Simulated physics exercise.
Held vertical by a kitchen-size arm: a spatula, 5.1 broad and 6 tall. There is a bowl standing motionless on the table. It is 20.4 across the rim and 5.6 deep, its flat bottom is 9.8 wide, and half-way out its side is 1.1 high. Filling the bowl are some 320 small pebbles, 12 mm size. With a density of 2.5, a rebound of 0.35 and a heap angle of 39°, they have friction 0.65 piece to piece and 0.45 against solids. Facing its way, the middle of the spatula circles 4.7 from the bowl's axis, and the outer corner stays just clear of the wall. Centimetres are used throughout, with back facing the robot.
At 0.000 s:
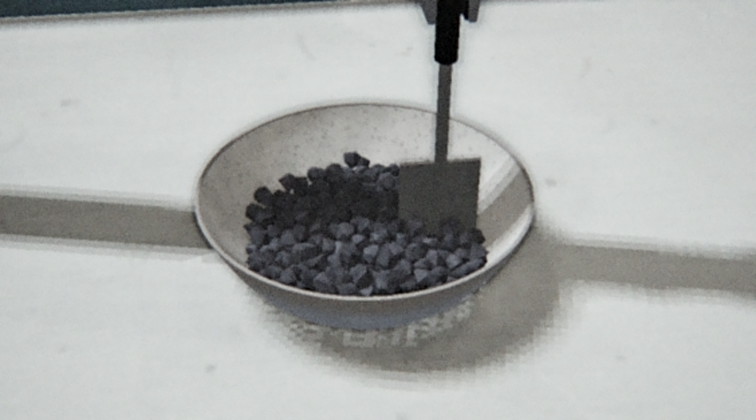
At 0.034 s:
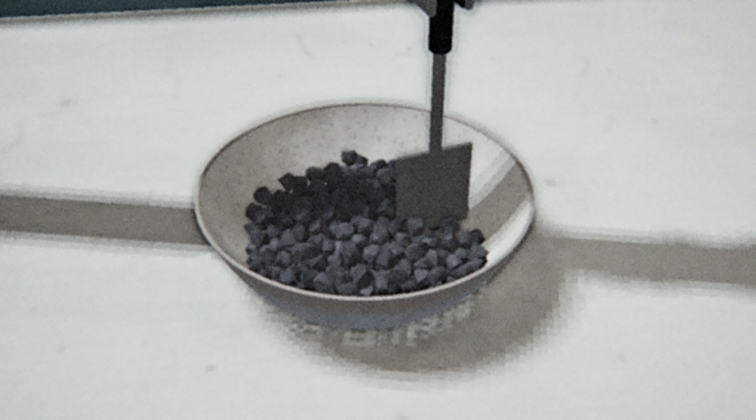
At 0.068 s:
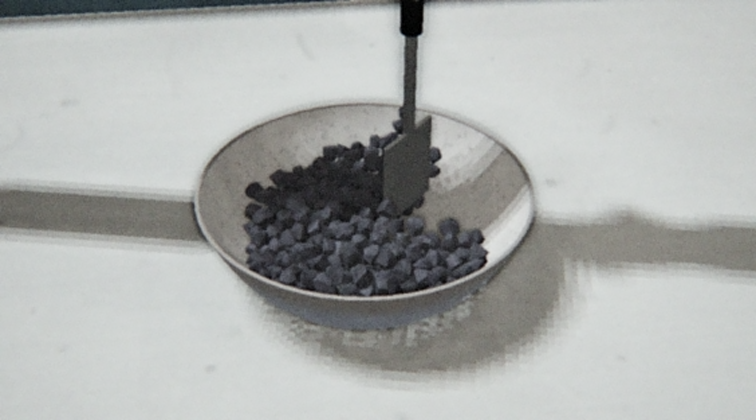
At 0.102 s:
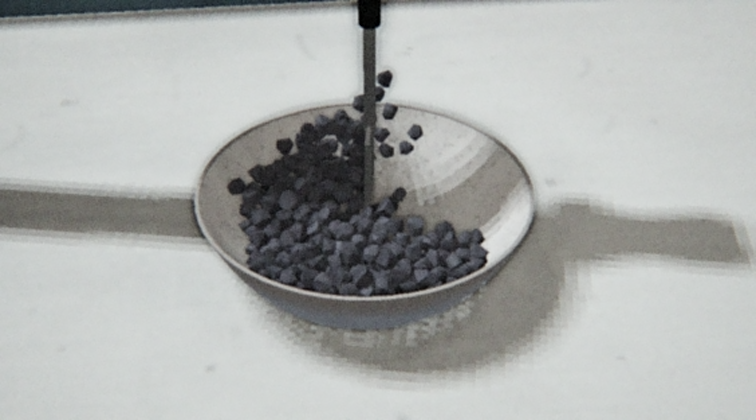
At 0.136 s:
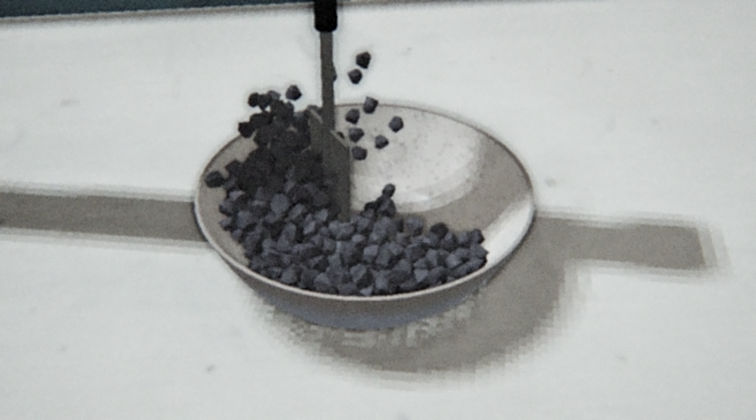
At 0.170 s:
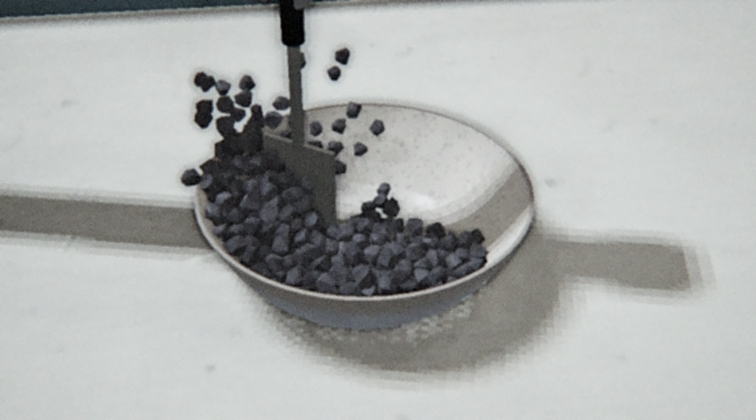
A spatula sweeps leftward through a bowl of dark pebbles, flinging some into the air.
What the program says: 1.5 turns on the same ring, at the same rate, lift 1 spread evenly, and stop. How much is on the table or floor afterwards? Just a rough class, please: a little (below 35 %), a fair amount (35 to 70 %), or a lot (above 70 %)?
A fair amount.
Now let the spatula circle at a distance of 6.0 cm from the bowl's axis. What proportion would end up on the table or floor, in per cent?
It would be near 30 per cent.
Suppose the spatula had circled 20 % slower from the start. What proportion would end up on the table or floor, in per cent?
I'd say close to 40 %.
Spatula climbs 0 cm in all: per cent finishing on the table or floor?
Near 55 in a hundred.
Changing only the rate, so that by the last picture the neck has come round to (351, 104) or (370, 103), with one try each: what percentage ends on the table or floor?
Some 30 and 25 per cent respectively.
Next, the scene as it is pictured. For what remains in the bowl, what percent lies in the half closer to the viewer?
I'd put it near 55 per cent.
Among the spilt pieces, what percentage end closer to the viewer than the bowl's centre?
About 60 per cent.
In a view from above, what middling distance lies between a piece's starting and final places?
14 centimetres.
After 0.32 s, 296° round, highest piece 12 above the table; 237 in the bowl, 34 on the table or floor, 44 in flight or on the tool.
After 0.48 s, 86° round, highest piece 10 above the table; 188 in the bowl, 103 on the table or floor, 24 in flight or on the tool.
After 0.76 s, 180° round, highest piece 6 above the table; 161 in the bowl, 153 on the table or floor, 1 in flight or on the tool.
After 1.46 s, 180° round, highest piece 6 above the table; 161 in the bowl, 154 on the table or floor.
In the end, 161 in the bowl, 154 on the table or floor. That is 49 % on the table or floor.
